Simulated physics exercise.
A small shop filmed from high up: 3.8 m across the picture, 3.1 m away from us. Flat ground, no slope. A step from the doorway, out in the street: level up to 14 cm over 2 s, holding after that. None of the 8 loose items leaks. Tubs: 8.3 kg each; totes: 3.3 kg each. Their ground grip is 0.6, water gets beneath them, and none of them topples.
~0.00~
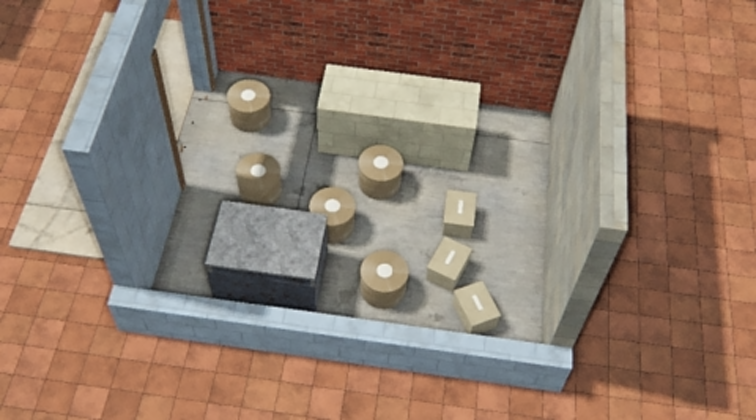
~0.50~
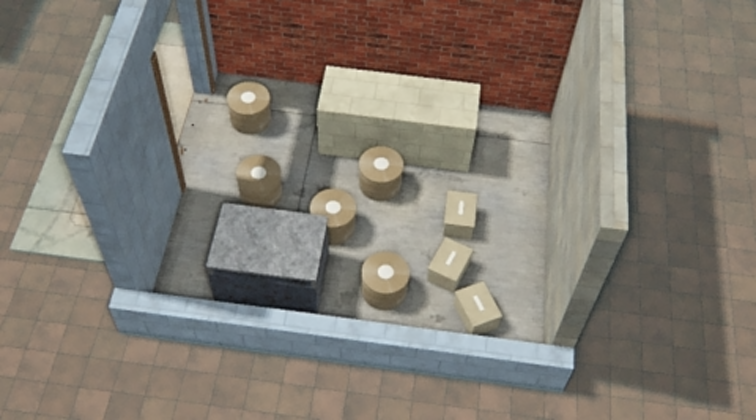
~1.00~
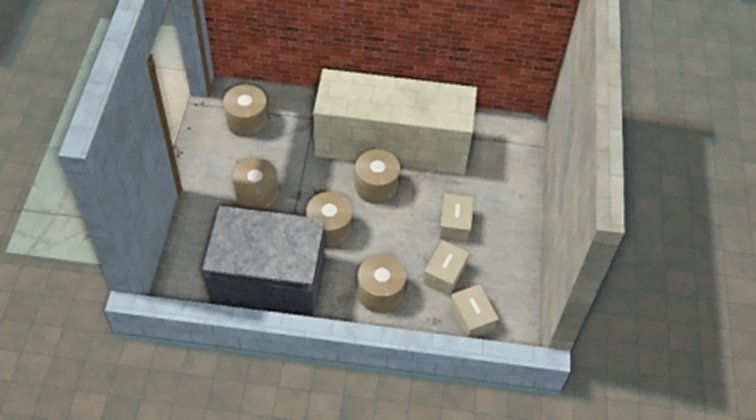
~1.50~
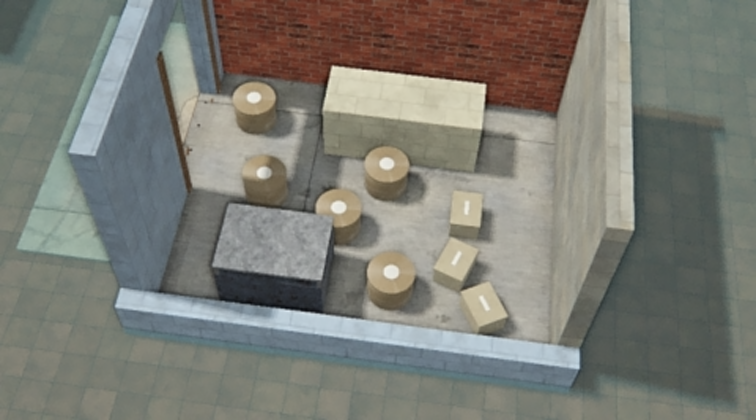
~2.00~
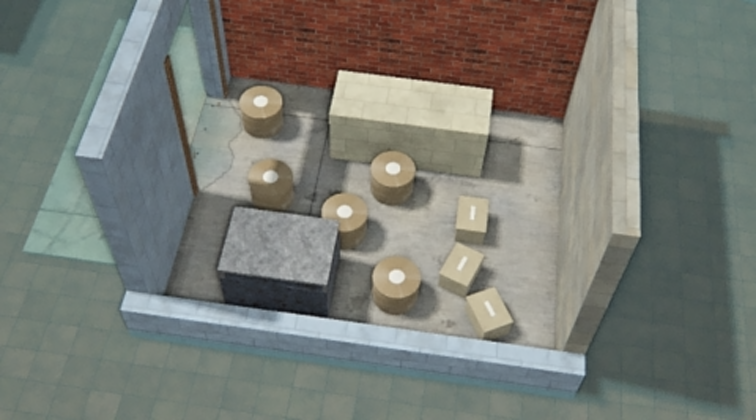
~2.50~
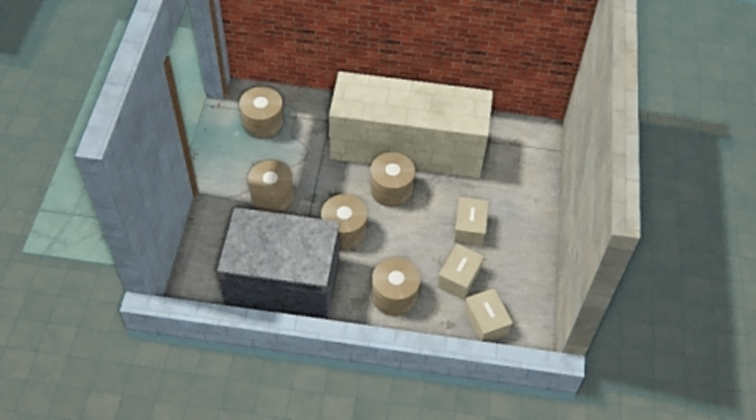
The clip opens on a small roofless shop seen from above, with round tubs and small boxes on its grey floor and reddish paving outside. The paving dulls to grey-green as water covers the street, then a thin sheet slips in through the doorway at left, while the tubs and boxes stay put.
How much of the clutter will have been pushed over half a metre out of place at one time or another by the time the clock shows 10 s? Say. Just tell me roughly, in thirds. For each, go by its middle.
The highest of three bands.
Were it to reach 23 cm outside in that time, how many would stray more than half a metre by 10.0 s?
In that case the number is 8.
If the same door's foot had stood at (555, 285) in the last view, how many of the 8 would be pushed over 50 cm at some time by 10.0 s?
The answer would then be 8.
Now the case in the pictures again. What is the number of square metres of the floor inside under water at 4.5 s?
Wet: Near 6.0 m2.
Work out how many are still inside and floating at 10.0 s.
It comes to 8.
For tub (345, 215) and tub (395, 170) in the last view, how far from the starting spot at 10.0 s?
150 cm and 150 cm respectively.
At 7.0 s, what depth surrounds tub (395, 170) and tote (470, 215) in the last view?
Depths: Near 4 cm, then near 3 cm.
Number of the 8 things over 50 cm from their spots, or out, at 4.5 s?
I count 3 of them.
After 3.5 s 1 of 8 are over 50 cm from their spots; 0 afloat.
After 4.5 s 3 of 8 are over 50 cm from their spots; 2 afloat.
After 7.0 s 5 of 8 are over 50 cm from their spots; 5 afloat.
After 10.0 s 7 of 8 are over 50 cm from their spots, and 7 have been at some point; 8 afloat.
